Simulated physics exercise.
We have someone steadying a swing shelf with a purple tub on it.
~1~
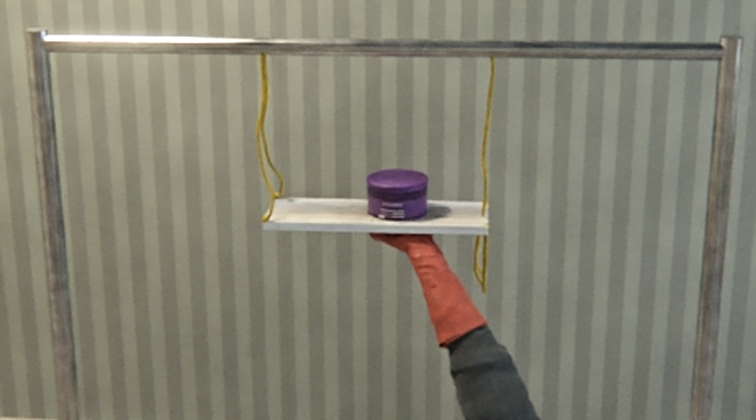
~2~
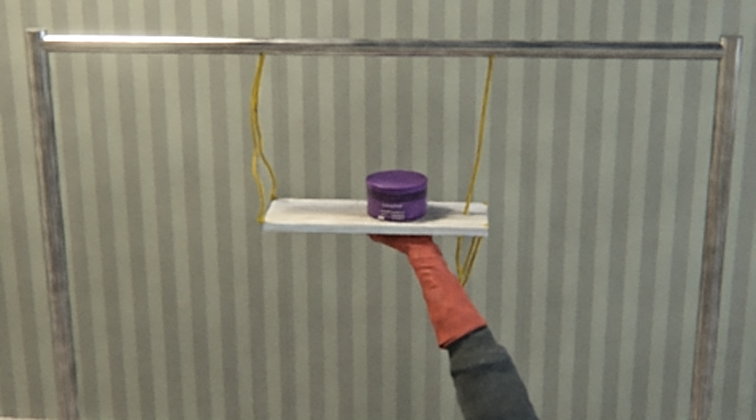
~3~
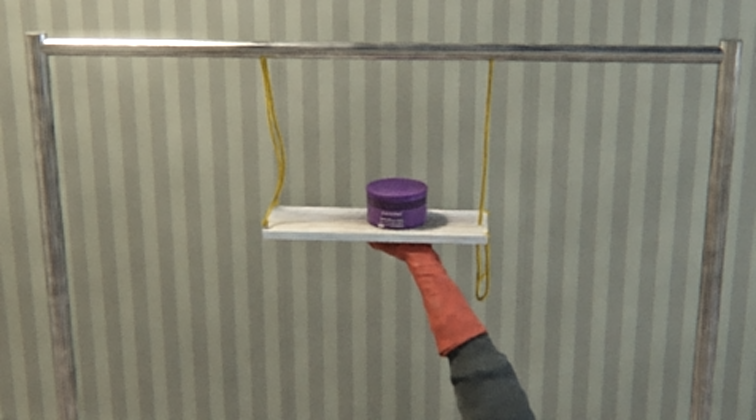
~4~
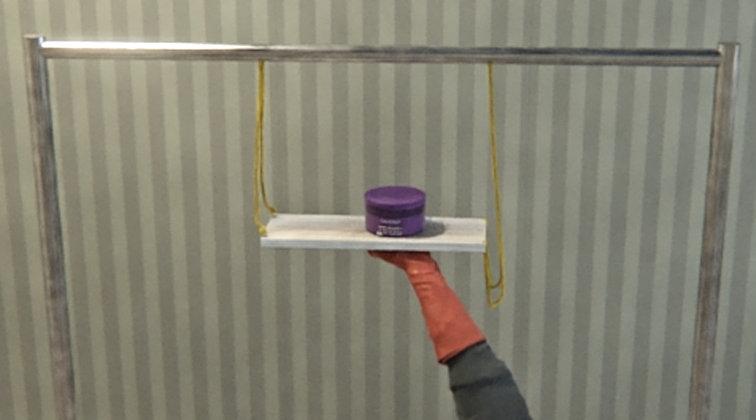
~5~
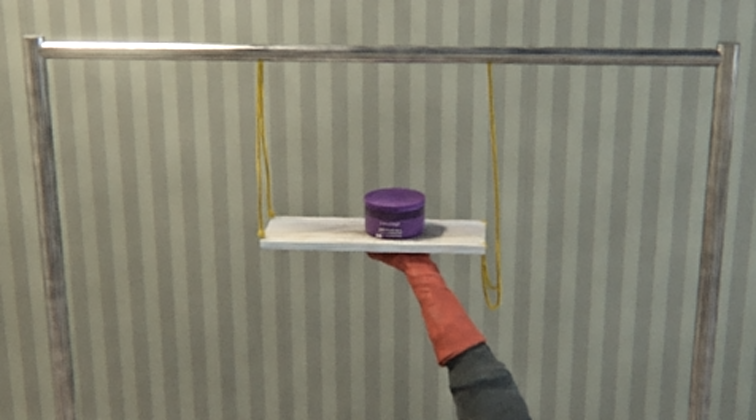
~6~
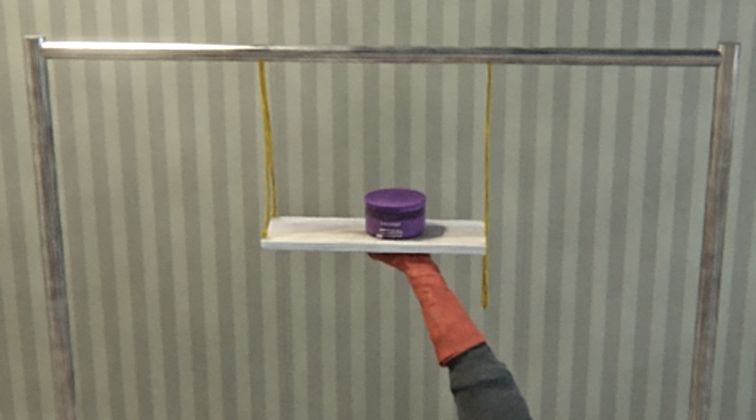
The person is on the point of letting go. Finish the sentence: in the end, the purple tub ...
In the end, the purple tub slips off the right end.
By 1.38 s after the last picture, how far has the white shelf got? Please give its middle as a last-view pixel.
Look around (375, 298) in the last picture.
Then, 0.78 s after the last picture, board tipped 35° down to the right; tub on the floor.
Then, 1.38 s after the last picture, board tipped 41° down to the right; tub on the floor.
At rest, board tipped 40° down to the right; tub on the floor. The purple tub is shed rightwards.
